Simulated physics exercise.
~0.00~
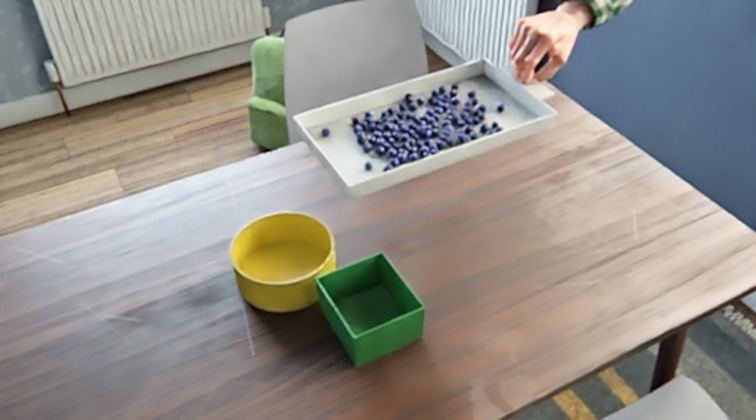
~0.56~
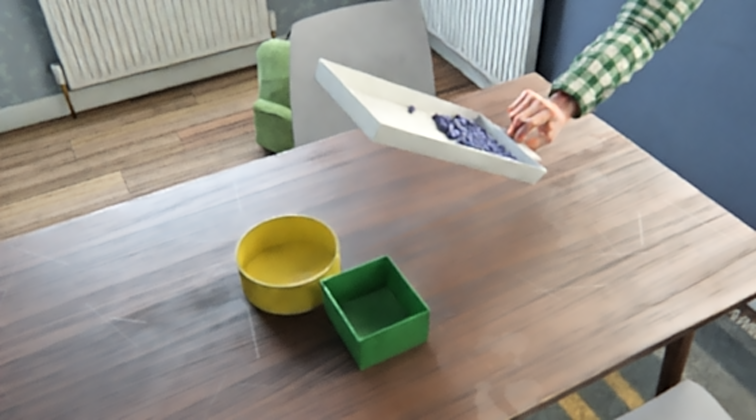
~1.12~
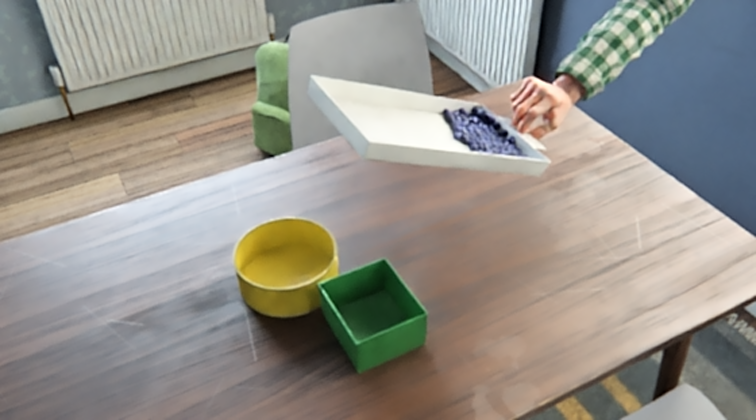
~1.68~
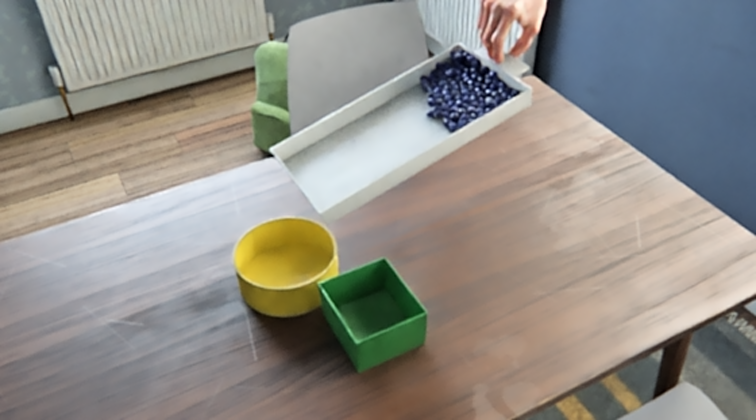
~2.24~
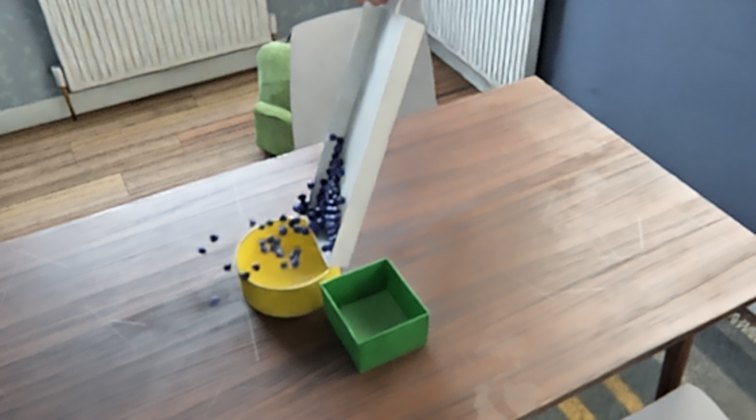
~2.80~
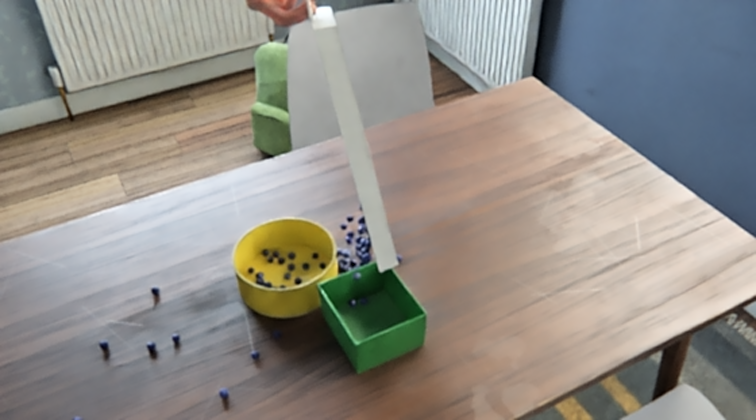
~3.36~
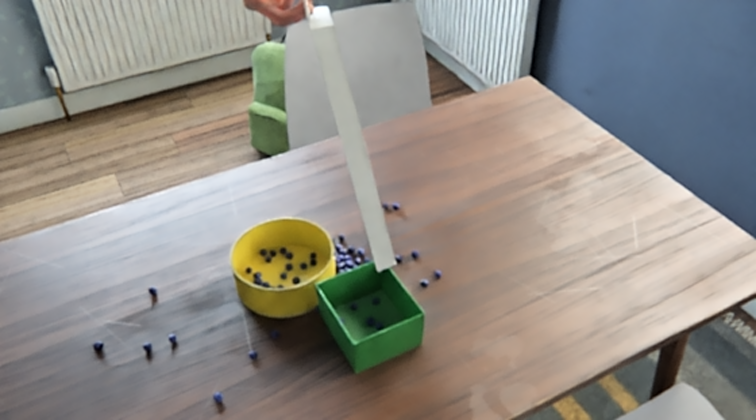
Hand tilting a tray of blueberries, levelling it, then tipping them out, some landing in a yellow pot, most scattering outside.
